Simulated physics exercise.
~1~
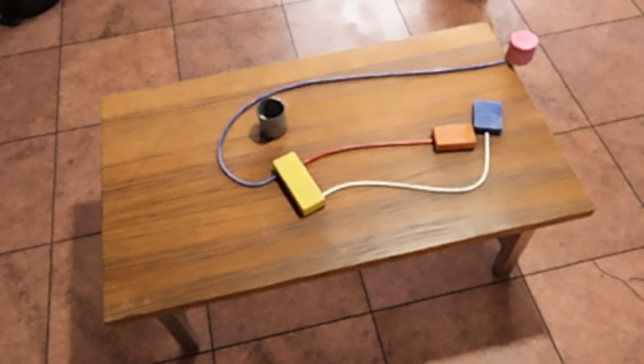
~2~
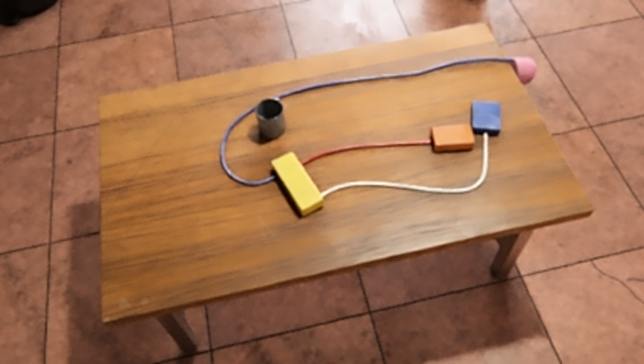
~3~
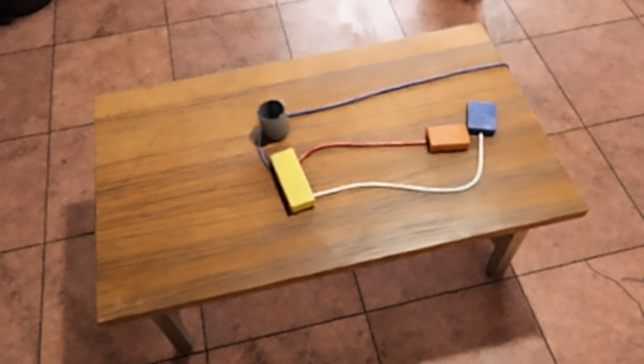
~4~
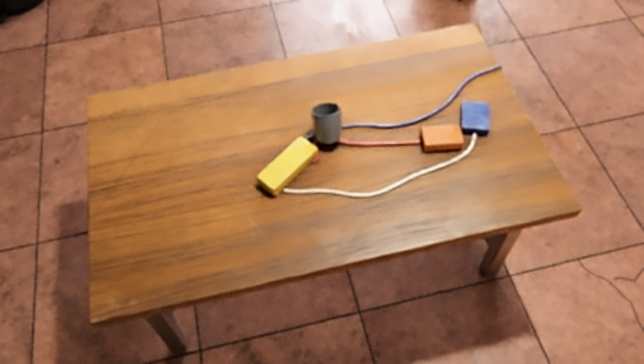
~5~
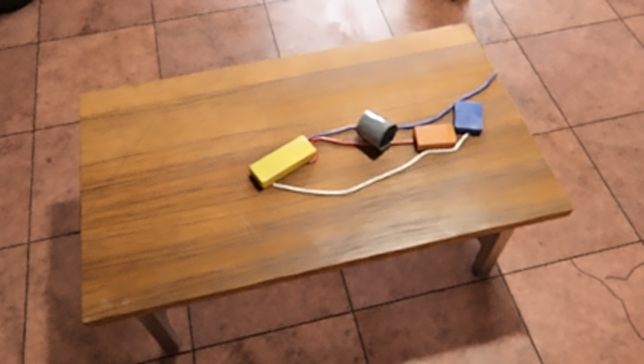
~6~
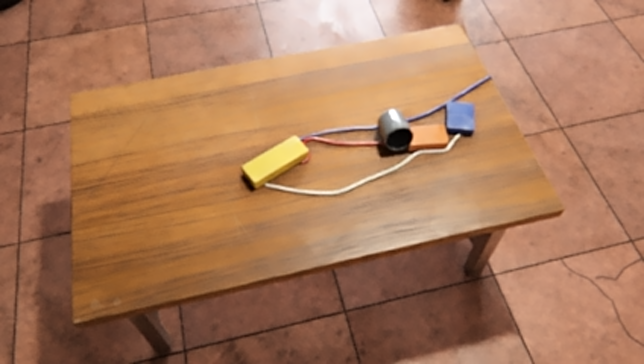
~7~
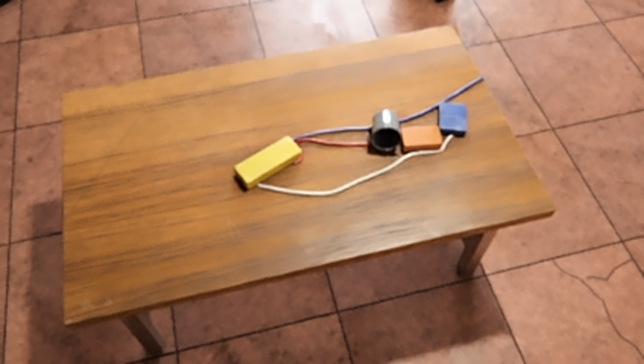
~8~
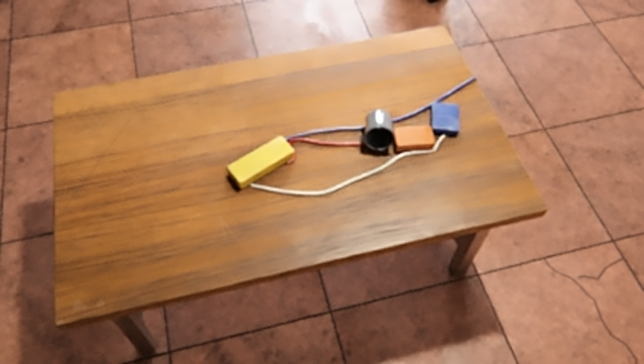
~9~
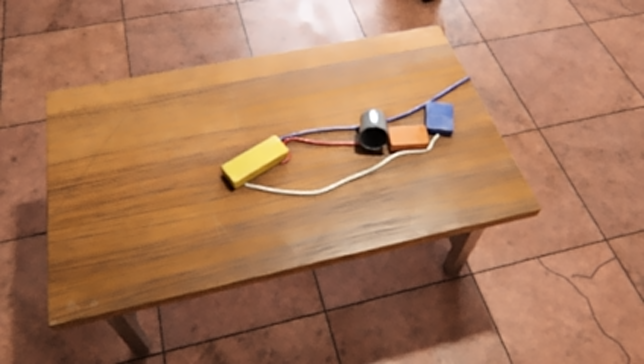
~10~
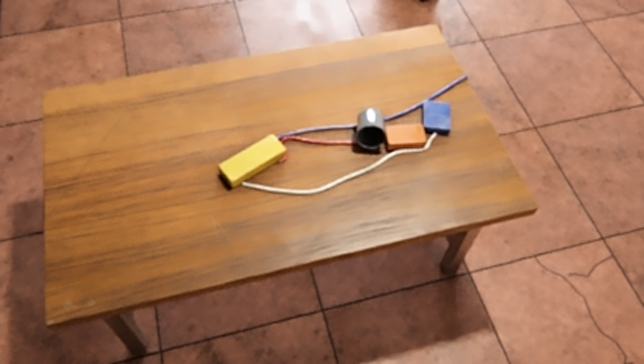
At first, a yellow block, an orange block, a blue block and a grey mug sit on a wooden table, joined by red and white cords, while a blue cable loops around the mug to a pink object at the far right corner. The pink object tips over the edge and drops out of sight, pulling the cable tight against the mug. The yellow block swings around as the mug slides right. The mug then topples onto its side and comes to rest against the orange block. It stays there, with the cable trailing to the table's edge.
